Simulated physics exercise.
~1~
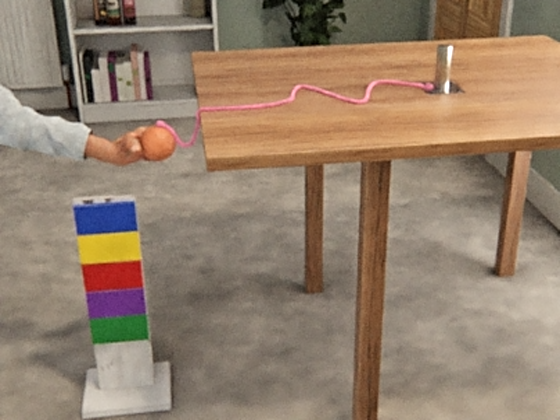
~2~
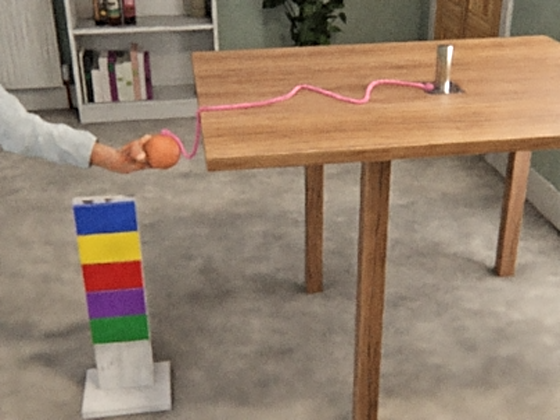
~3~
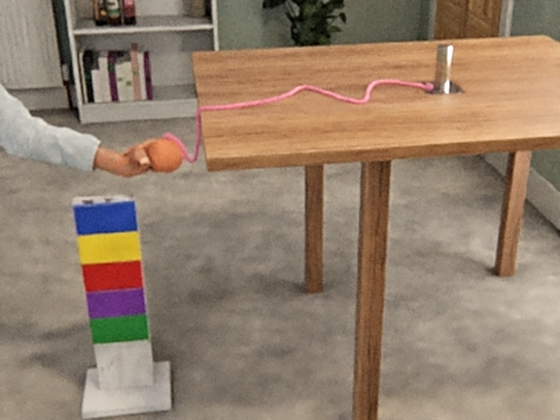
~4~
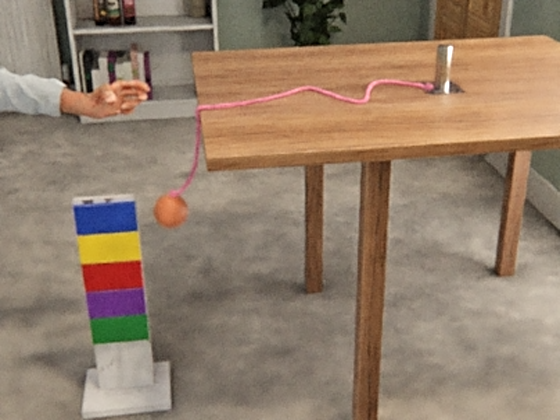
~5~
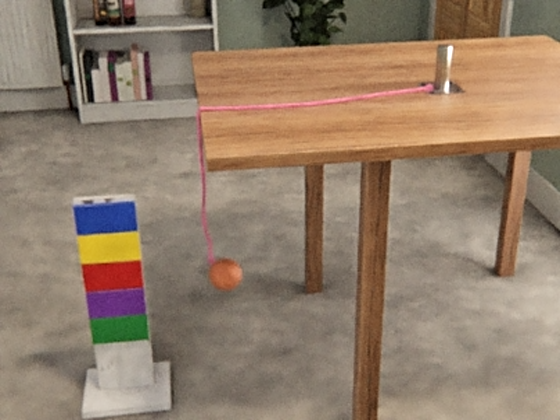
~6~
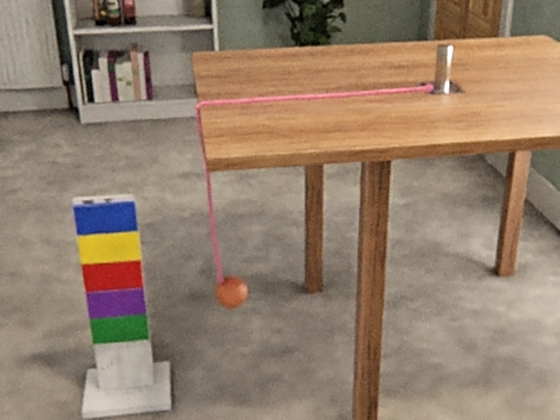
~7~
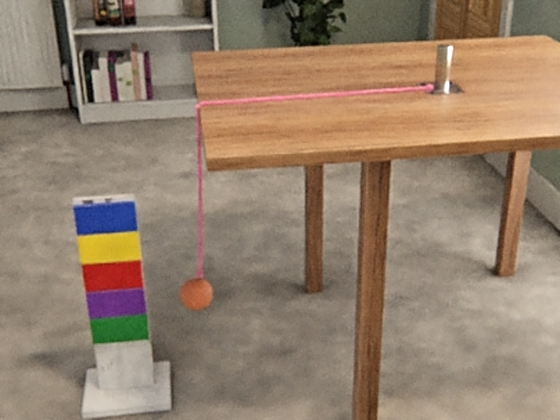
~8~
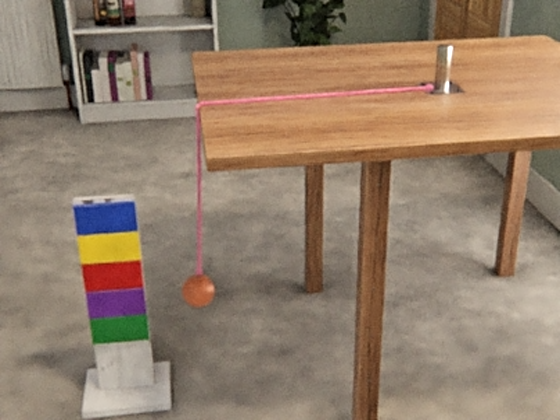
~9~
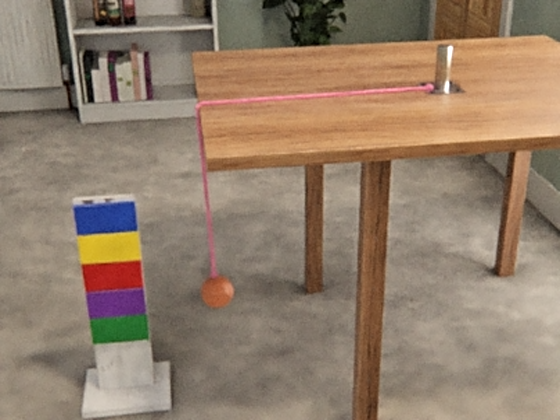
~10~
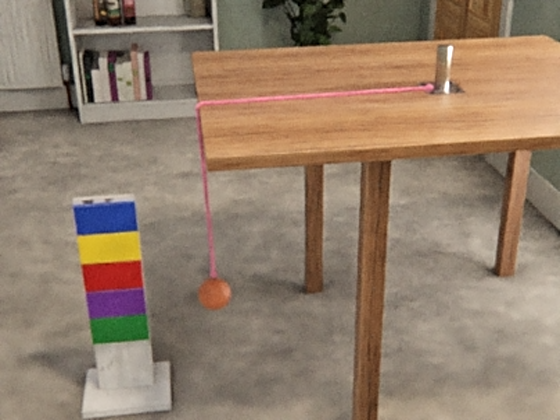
To begin with, a hand reaches in from the left, holding an orange ball beside the edge of a wooden table, with a slack pink cord running from it to a metal post on the tabletop. Below stands a column banded blue, yellow, red, purple and green. After shifting slightly, the hand lets go and draws back as the ball drops. The ball falls down and to the right, pulling the cord straight over the edge. It then swings left beneath the table edge and drifts a little right again. Finally it hangs almost still, level with the purple band.
